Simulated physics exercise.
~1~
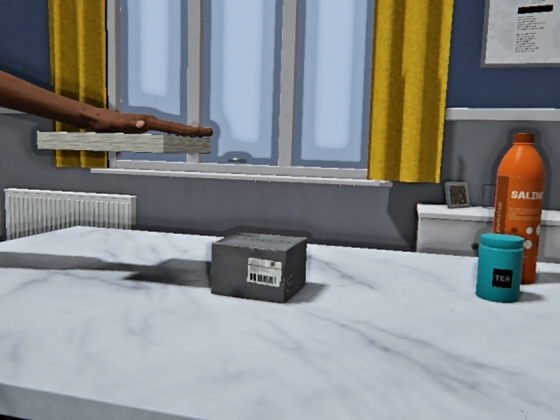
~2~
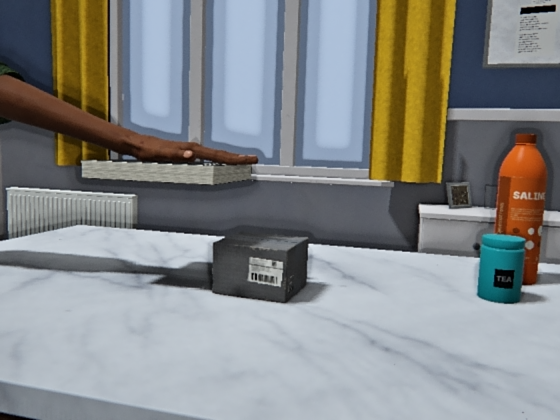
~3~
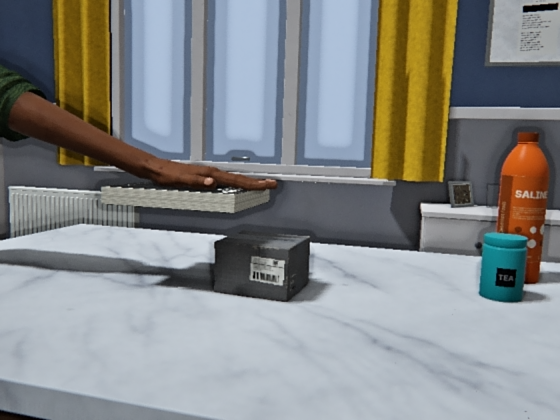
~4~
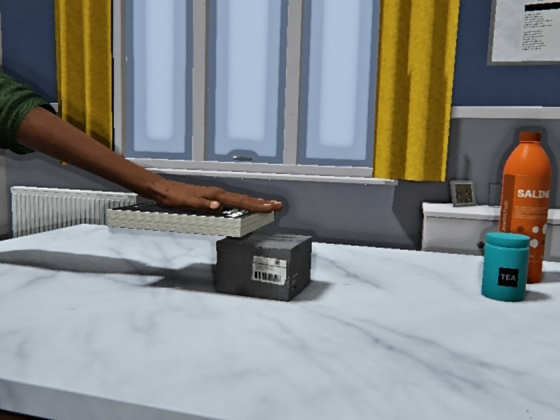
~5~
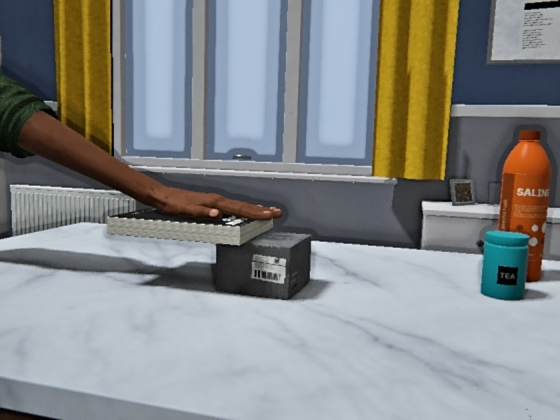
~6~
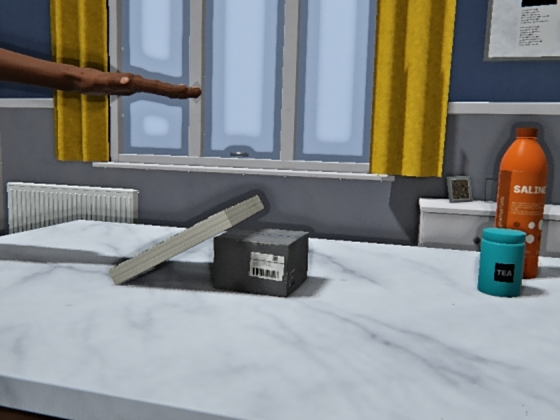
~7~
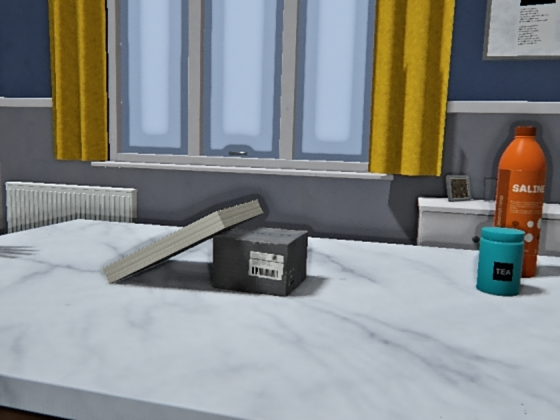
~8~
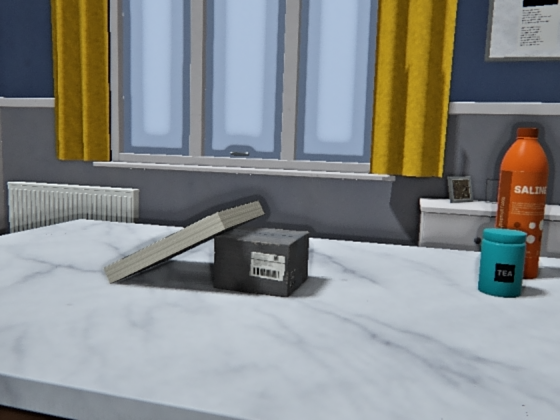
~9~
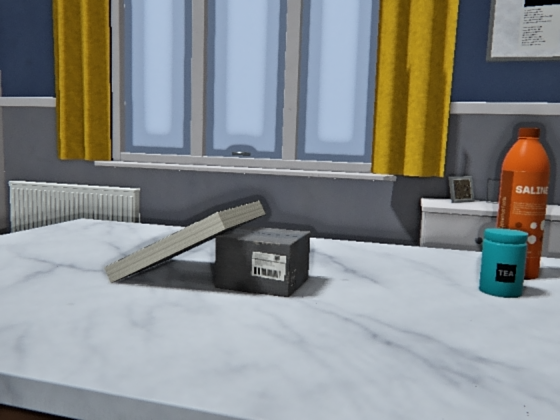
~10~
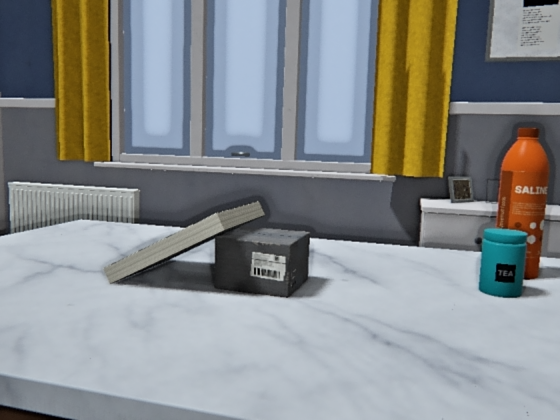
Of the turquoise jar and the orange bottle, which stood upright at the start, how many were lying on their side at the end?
None of them were lying on their side, as both the turquoise jar and the orange bottle were still standing at the end.
